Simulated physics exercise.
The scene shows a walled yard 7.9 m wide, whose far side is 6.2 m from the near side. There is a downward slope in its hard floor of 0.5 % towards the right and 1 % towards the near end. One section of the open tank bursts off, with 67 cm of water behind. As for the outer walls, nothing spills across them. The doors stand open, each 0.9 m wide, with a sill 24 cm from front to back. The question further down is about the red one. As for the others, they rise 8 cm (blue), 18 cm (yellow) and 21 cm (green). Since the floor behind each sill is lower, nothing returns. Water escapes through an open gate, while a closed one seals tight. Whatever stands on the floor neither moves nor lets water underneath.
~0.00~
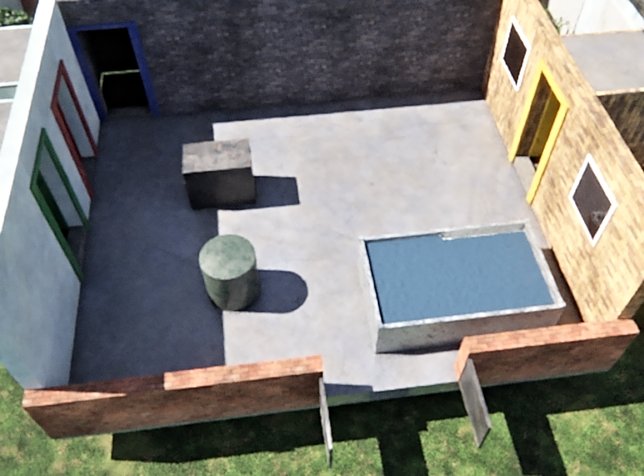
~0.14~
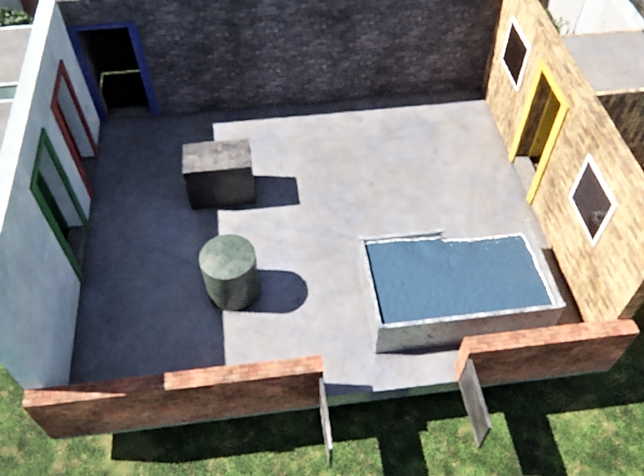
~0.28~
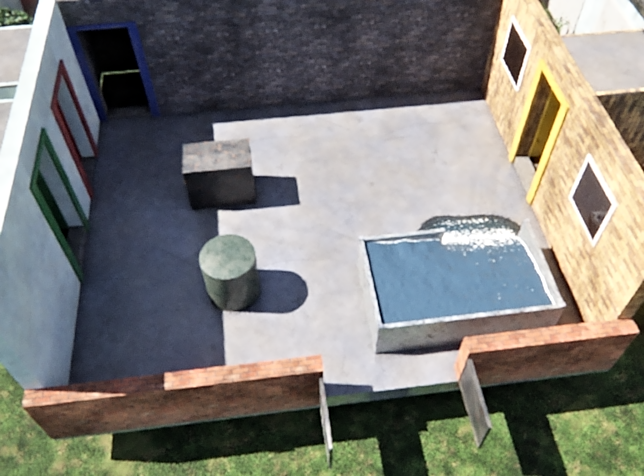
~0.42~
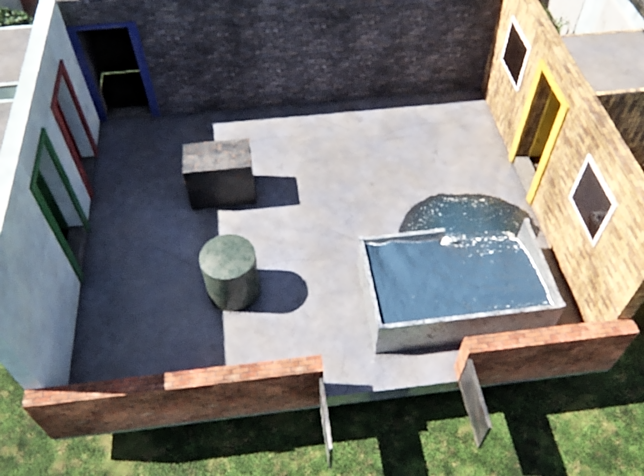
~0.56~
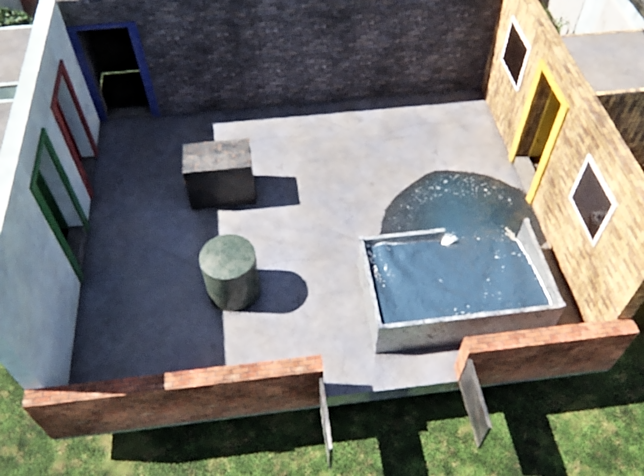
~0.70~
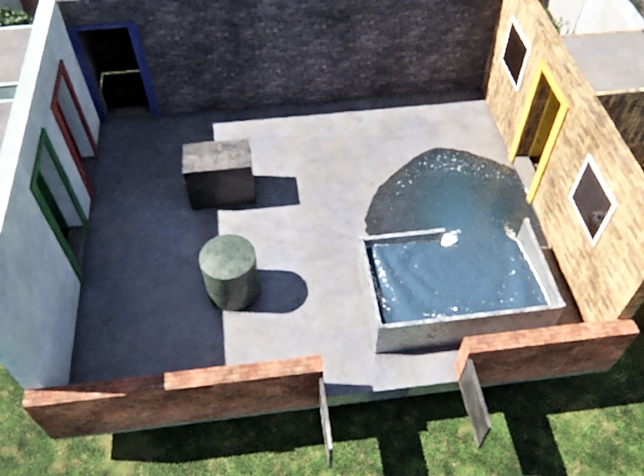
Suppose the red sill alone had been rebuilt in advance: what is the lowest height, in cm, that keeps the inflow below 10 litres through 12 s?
About 16 cm.
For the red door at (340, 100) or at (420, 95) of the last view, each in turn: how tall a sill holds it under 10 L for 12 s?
First place around 13.0 cm, second around 27 cm.
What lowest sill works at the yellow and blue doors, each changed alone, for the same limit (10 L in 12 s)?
You'd want about 20 centimetres at yellow and about 10.5 centimetres at blue.
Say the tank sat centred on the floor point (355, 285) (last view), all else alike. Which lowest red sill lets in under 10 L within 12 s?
About 8.5 cm.
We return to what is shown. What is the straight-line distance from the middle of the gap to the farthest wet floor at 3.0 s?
6.0 metres.
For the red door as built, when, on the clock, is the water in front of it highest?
At roughly 6.0 s.
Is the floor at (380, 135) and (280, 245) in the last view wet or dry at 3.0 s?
Note: Point one reached; point two not yet reached.
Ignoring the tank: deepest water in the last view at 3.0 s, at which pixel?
About (476, 114).
After 1.4 s water covers 25 % of the floor, deepest (35 cm) near (487, 244); it has not reached the red door.
After 3.0 s water covers 35 % of the floor, deepest (34 cm) near (476, 114); it has not reached the red door.
After 12.0 s water covers 100 % of the floor, deepest (12 cm) near (92, 410); 6 cm at the red door, 137 litres in over its 6 cm sill.
At the red door as built, the water arrived by 5.2 s and peaked near 18 cm at 5.8 s.
With a sill of 13 cm, 26 litres would have come in within the 12 s; with 17.5 cm, 5 litres. So under 10 litres takes about 16 cm.
